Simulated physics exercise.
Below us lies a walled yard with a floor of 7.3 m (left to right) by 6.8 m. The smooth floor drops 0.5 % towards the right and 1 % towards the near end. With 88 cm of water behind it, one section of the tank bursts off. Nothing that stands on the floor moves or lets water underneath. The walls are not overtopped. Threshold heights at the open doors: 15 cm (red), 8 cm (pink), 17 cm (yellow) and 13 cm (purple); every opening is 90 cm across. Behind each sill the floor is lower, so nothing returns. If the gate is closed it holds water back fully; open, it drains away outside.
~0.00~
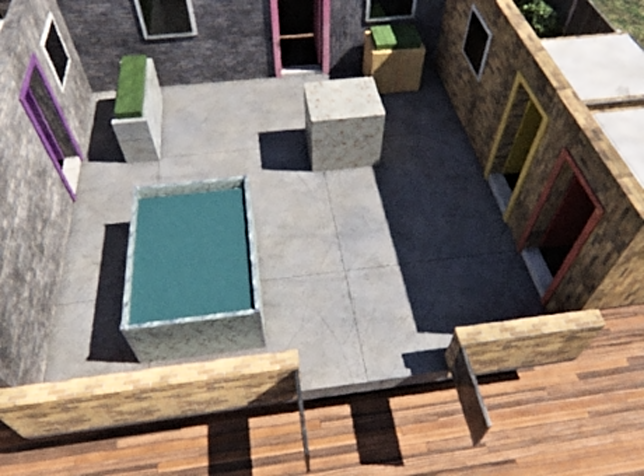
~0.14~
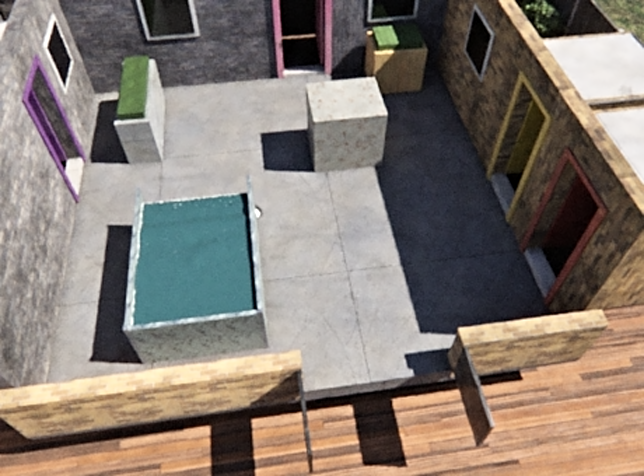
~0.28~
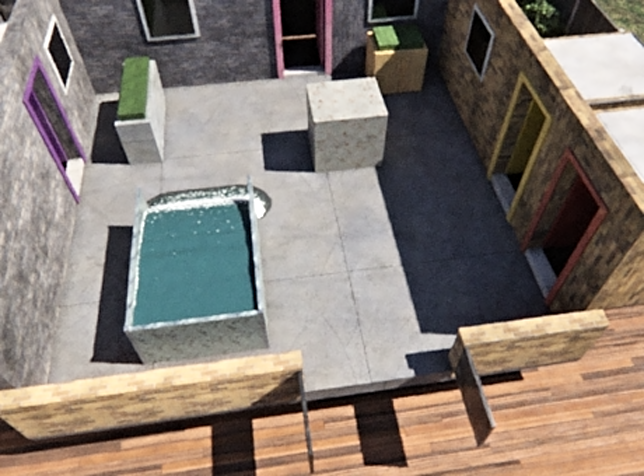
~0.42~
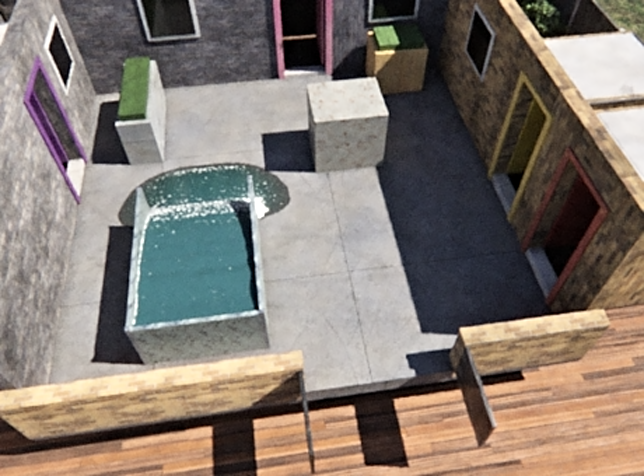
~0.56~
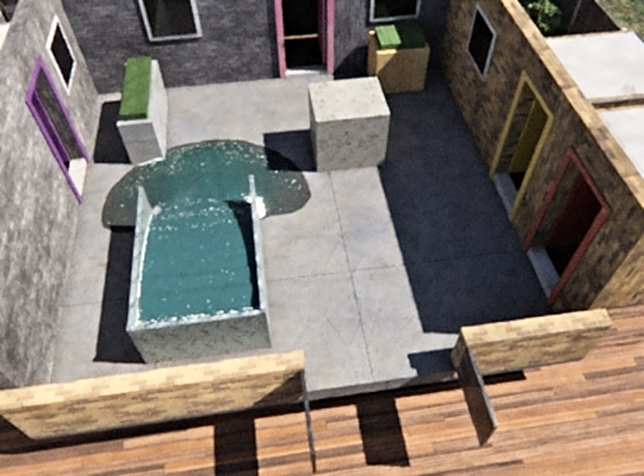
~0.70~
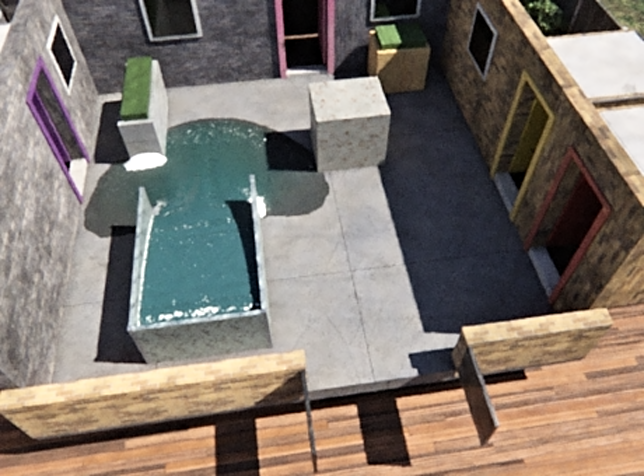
The clip opens on a walled yard where still teal water fills a rectangular tank. The tank's far side gives way and water pours out there, foaming and spreading in a rounded sheet across the grey floor, then widens around the grass-topped block's base while the level in the tank drops.
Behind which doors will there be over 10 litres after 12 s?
Door by door: At the red door it stays under the limit; at the pink door it passes the limit; at the yellow door it does not reach the limit; at the purple door it passes the limit.
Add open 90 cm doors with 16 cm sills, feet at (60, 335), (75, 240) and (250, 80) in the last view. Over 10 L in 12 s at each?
In turn: Below, under, above.
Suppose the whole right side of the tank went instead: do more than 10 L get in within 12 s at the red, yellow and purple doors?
Then: Red above, yellow past it, purple below.
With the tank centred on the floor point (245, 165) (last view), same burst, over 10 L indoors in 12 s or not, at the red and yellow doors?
Then: Red below, yellow below.
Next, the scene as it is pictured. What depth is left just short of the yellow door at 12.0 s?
Some 5.5 cm.
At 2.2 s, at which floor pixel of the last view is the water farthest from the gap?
Near (362, 74).
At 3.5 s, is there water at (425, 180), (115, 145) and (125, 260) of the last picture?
In turn: Not reached, under water, wet.
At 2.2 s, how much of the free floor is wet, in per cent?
About 40 per cent.
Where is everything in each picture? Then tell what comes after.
In the first picture, still water, 88 cm deep, in the tank at (193, 248).
In the second picture, water pours out on the tank's far side and has run 0.9 m, to (259, 215); typically 7 cm deep outside, 88 cm at the tank's back.
In the third picture, the front is at (265, 199), 1.1 m from the gap on the tank's far side; 1.3 m2 of floor is under water; 88 cm left at the back of the tank.
In the fourth picture, water pours out on the tank's far side and has run 1.5 m, to (273, 178); typically 12 cm deep outside, 88 cm at the tank's back.
In the fifth picture, the front is at (229, 142), 2.0 m from the gap on the tank's far side; 5.3 m2 of floor is under water; 82 cm left at the back of the tank.
In the sixth picture, water pours out on the tank's far side and has run 2.7 m, to (219, 121); typically 8 cm deep outside, 73 cm at the tank's back.
After 1.4 s water covers 30 % of the floor and is deepest (42 cm) near (186, 90); red door not reached, pink door 2 cm at the sill, 0 L in, yellow door not reached, purple door 21 cm at the sill, 3 L in.
After 2.2 s water covers 40 % of the floor and is deepest (45 cm) near (195, 89); red door not reached, pink door 24 cm at the sill, 31 L in, yellow door not reached, purple door 25 cm at the sill, 54 L in.
After 3.5 s water covers 50 % of the floor and is deepest (38 cm) near (366, 84); red door not reached, pink door 18 cm at the sill, 139 L in, yellow door not reached, purple door 18 cm at the sill, 116 L in.
After 7.0 s water covers 85 % of the floor and is deepest (20 cm) near (103, 403); red door 4 cm at the sill, 0 L in, pink door 12 cm at the sill, 206 L in, yellow door 7 cm at the sill, 0 L in, purple door 6 cm at the sill, 138 L in.
After 12.0 s water covers 95 % of the floor and is deepest (14 cm) near (540, 297); red door 14 cm at the sill, 0 L in, pink door 5 cm at the sill, 218 L in, yellow door 5 cm at the sill, 0 L in, purple door 4 cm at the sill, 138 L in.
